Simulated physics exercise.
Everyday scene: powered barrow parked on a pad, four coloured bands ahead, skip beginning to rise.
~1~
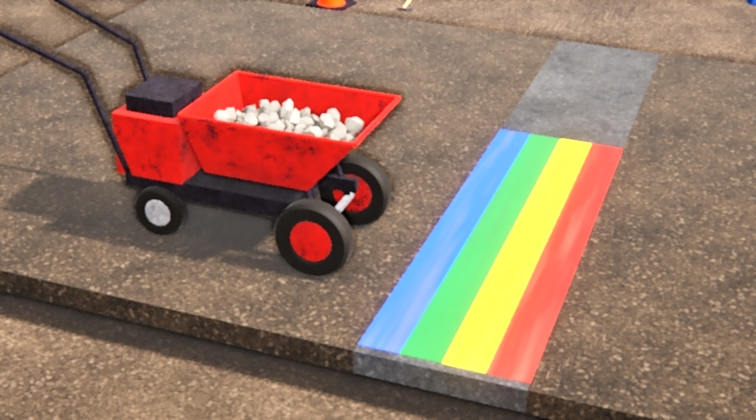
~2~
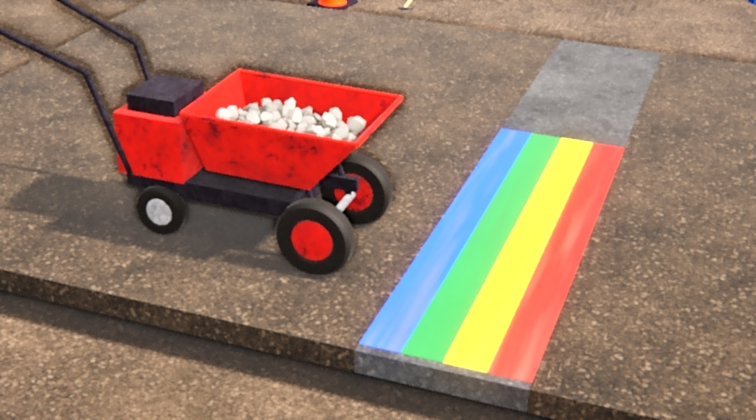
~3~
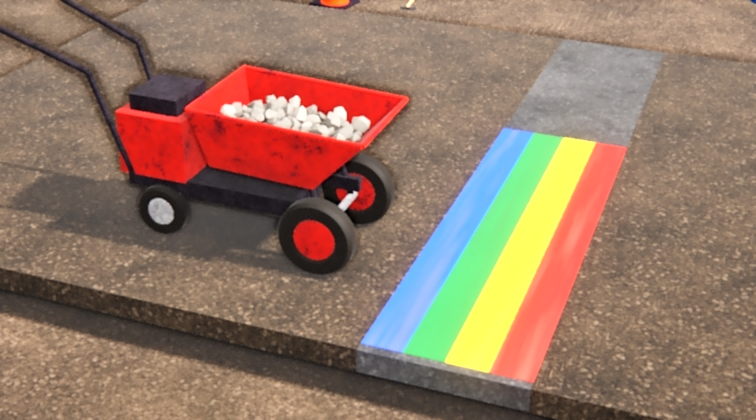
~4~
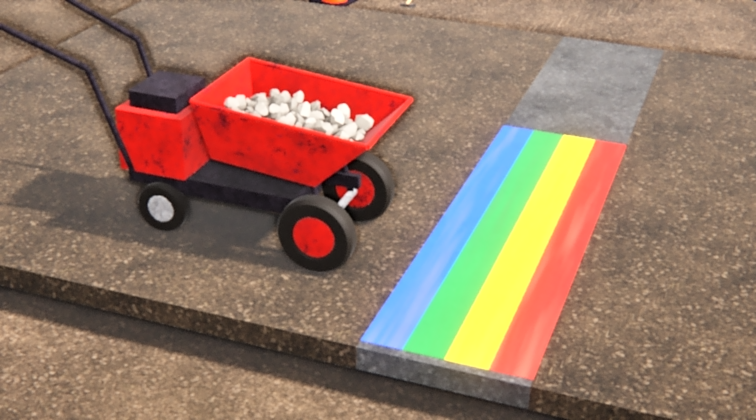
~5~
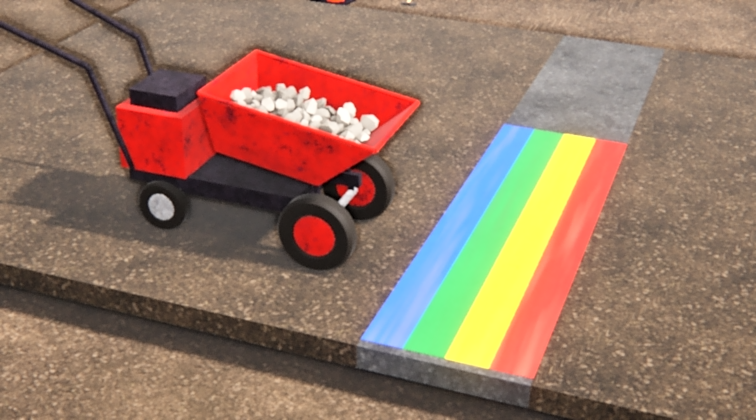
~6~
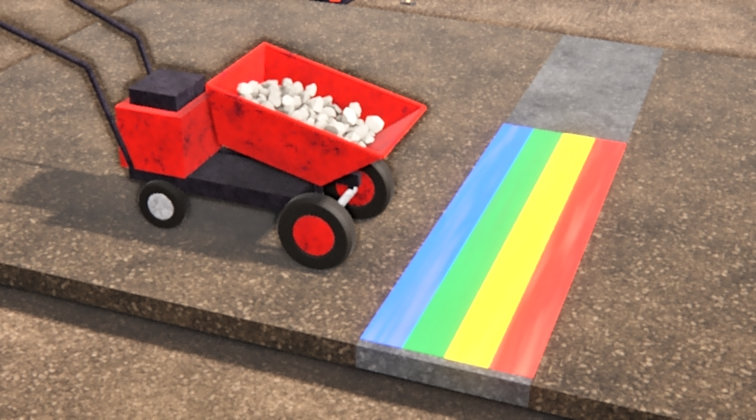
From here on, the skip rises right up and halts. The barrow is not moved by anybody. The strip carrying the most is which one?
That would be the green strip.
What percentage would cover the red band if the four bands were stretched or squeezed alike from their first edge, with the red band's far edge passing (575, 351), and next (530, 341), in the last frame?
Shares: Near 10 %; near 10 %.
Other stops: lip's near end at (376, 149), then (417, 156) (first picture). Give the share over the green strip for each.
Result: 30 in a hundred, then 0 in a hundred.
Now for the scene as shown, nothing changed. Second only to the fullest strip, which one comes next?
Runner-up - yellow.
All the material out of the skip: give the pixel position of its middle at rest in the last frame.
Somewhere close to (484, 268) in the last picture.
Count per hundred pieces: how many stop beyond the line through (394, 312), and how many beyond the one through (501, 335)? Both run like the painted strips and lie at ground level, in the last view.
In order: 80 percent, then 10 percent.
Shortly afterwards, skip tipped well over; the whole lot in the skip.
Next, skip tipped steeply; all but a few in the skip; only a few over the blue strip; a little over the green strip.
Some moments later, skip tipped right over; near a quarter in the skip; only a few over the blue strip; near a third over the green strip; near a quarter over the yellow strip; a little over the red strip; only a few off the paint.
In the end, skip tipped right over; near a quarter in the skip; a little over the blue strip; near a third over the green strip; near a quarter over the yellow strip; a little over the red strip; only a few off the paint.
